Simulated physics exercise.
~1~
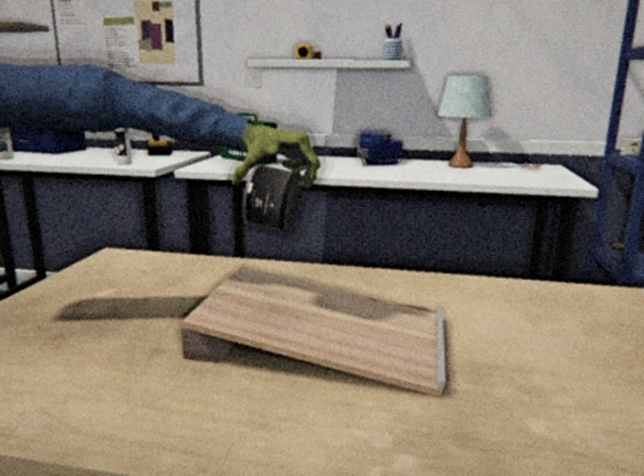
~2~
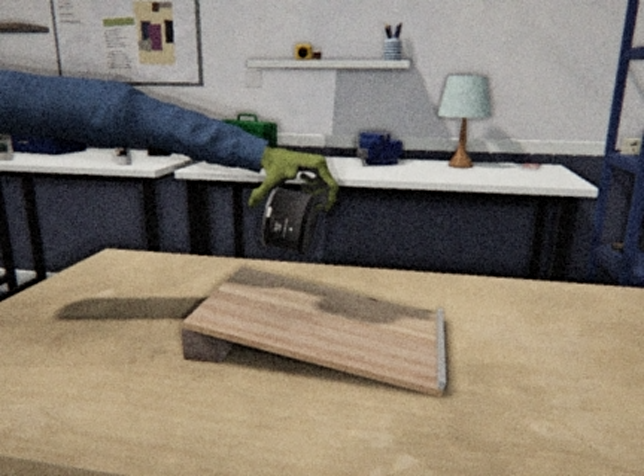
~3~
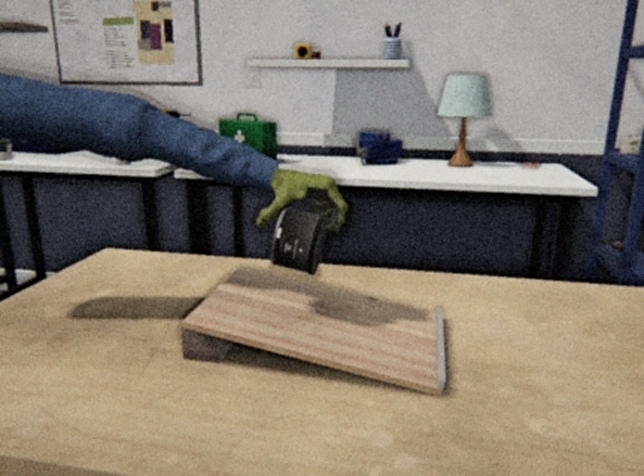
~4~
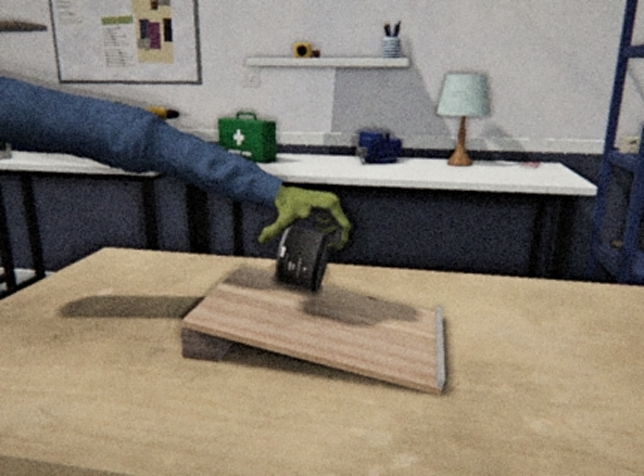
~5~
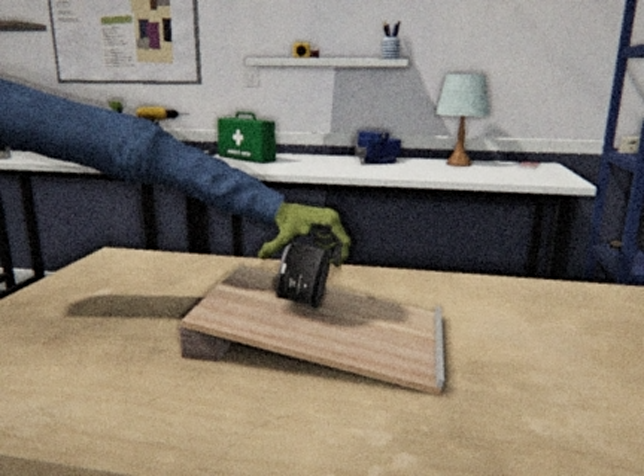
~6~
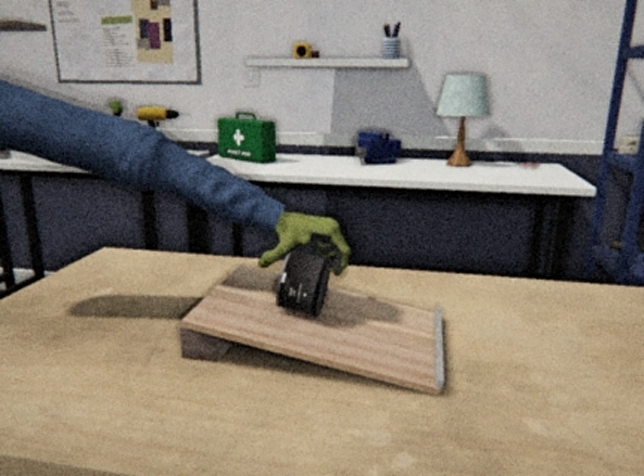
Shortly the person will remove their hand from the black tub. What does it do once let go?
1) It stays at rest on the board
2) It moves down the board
It stays at rest on the board (1).
Then, 0.30 s after the last picture, nothing has stirred.
Then, 0.70 s after the last picture, black tub resting near (304, 283).
At rest, it is in place. Seen from the same camera at the end, black tub near (304, 283). The black tub keeps its place.
